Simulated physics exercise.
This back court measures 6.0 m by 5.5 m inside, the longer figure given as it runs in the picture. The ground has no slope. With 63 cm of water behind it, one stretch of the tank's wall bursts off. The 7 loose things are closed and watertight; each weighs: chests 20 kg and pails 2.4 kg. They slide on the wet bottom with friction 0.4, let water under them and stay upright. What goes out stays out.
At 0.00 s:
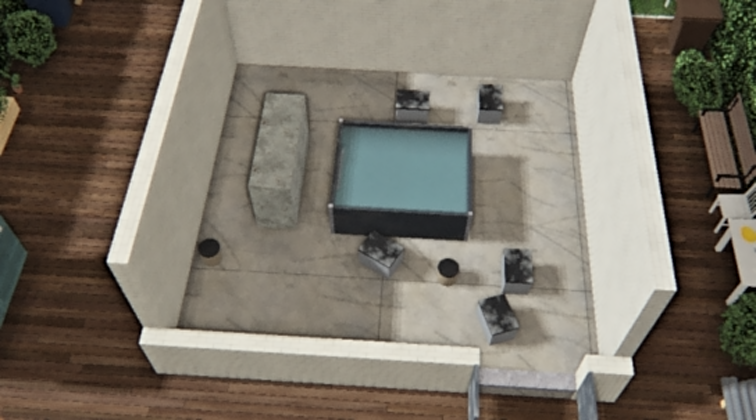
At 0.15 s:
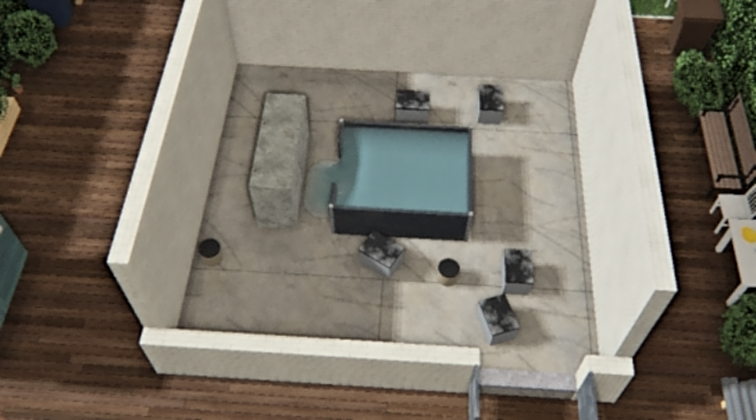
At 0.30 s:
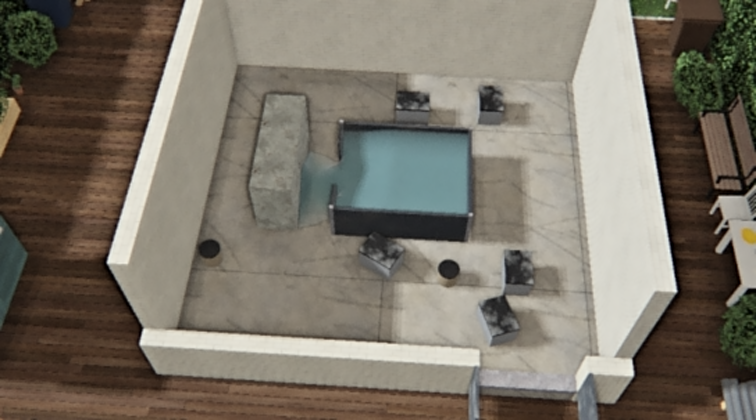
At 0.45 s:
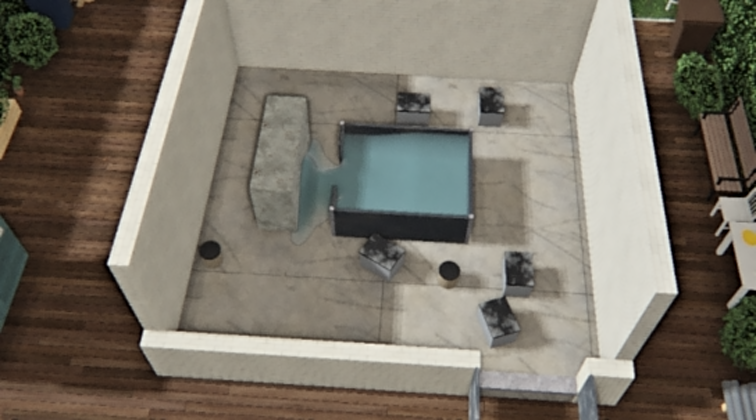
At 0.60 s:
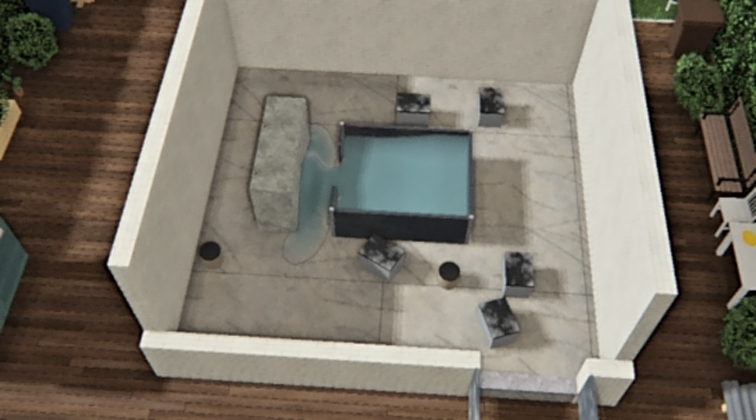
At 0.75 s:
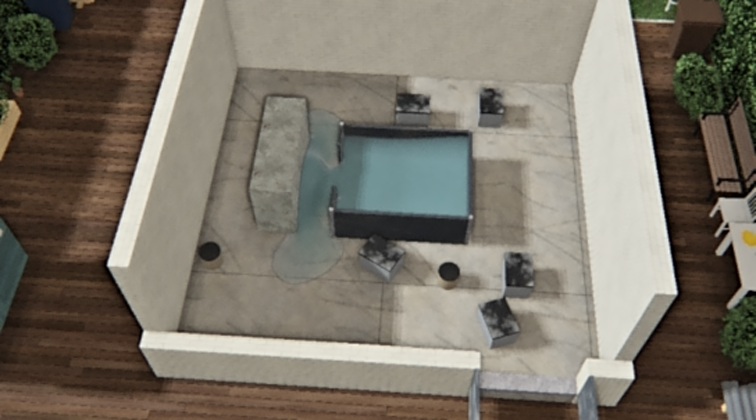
Water pours from the tank's left side, meets the stone block and spreads along it.
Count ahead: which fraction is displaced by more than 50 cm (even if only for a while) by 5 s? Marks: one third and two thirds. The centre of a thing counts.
It is under a third.
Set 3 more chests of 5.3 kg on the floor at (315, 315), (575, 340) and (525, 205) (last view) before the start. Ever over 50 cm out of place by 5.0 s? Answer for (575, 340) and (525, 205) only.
In that order: Less, under.
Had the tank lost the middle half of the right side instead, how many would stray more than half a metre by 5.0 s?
In that case 0 of them.
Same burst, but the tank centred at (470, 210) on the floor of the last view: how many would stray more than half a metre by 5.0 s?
In that case 1 of them.
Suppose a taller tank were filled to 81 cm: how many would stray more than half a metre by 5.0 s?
In that case 3 of them.
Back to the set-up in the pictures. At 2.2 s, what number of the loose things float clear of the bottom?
0 of them.
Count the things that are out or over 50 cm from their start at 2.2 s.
By then 0.
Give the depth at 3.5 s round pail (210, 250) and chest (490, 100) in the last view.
Roughly 3 and 5 cm.
After 1.1 s 0 of 7 are over 50 cm from their spots; 0 afloat.
After 2.2 s 0 of 7 are over 50 cm from their spots; 0 afloat.
After 3.5 s 0 of 7 are over 50 cm from their spots; 0 afloat.
After 5.0 s 1 of 7 are over 50 cm from their spots, and 1 have been at some point; 1 afloat.
